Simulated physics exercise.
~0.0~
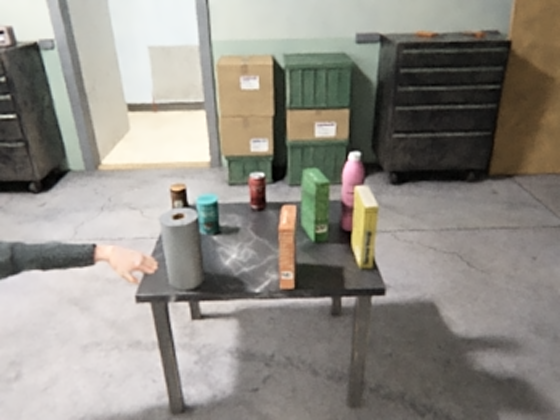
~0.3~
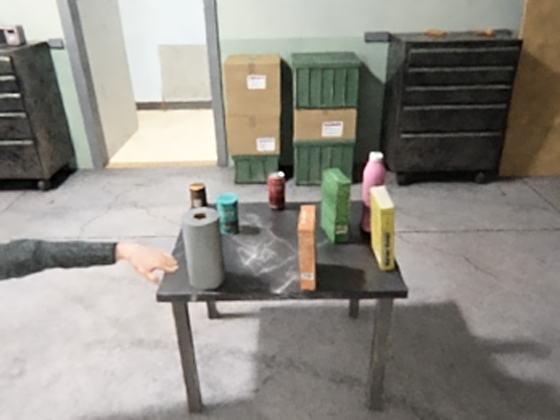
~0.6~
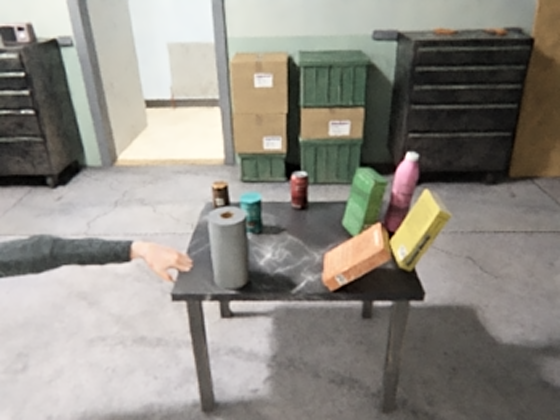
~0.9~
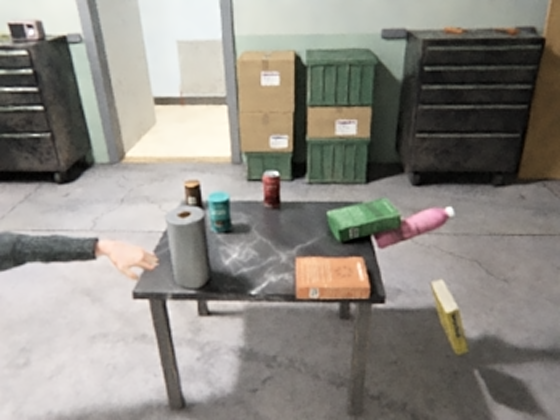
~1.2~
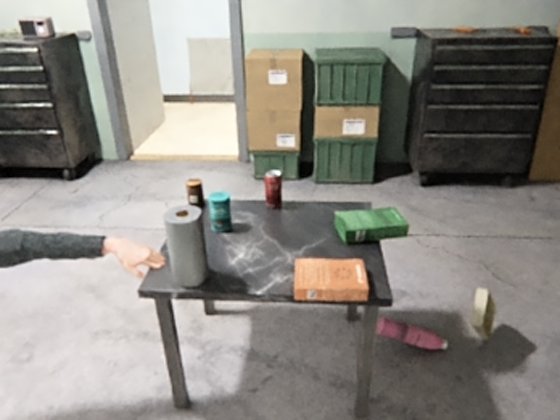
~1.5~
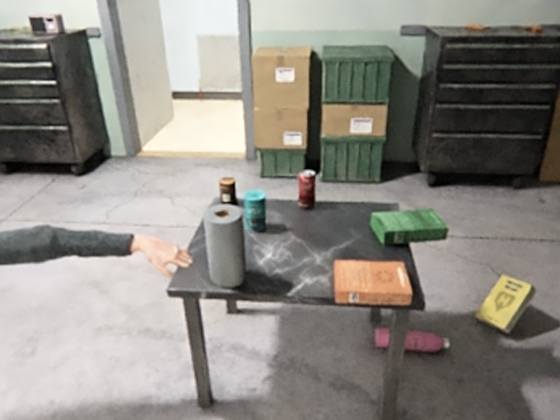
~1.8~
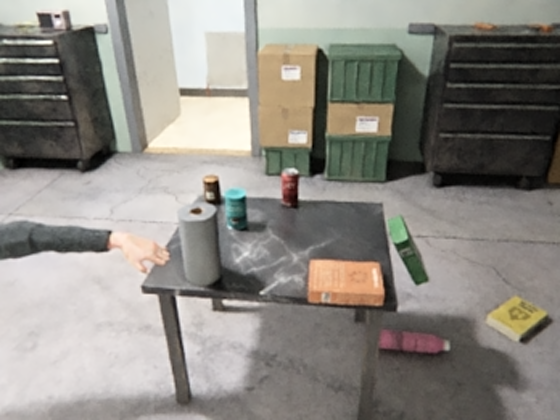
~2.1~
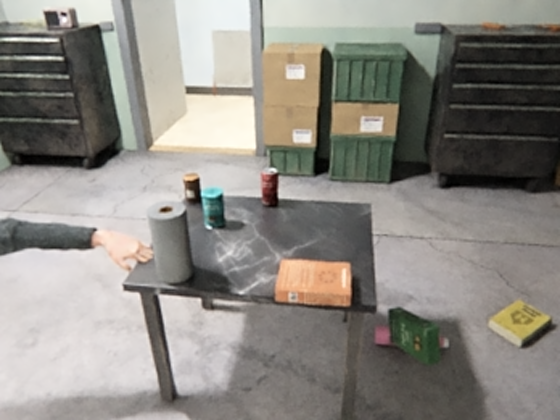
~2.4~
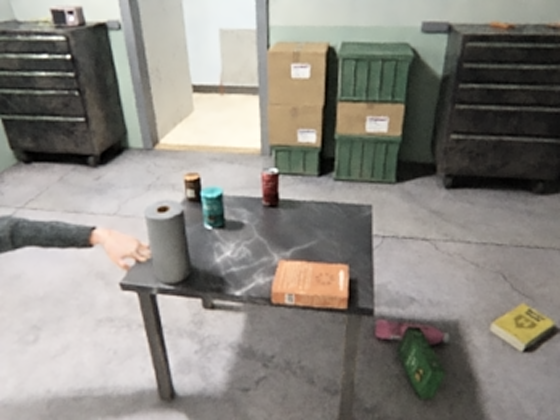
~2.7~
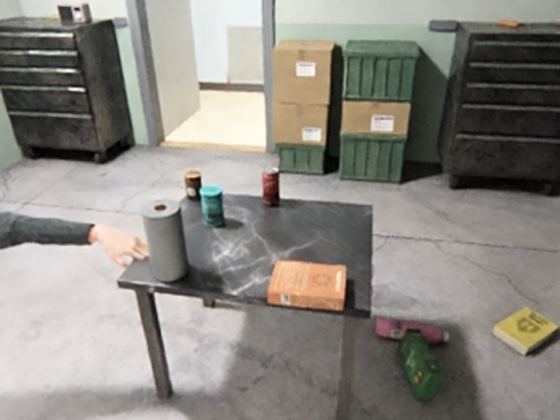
Hand at a small table as it jerks, toppling an orange packet and sending yellow book, pink bottle and green packet to the floor.
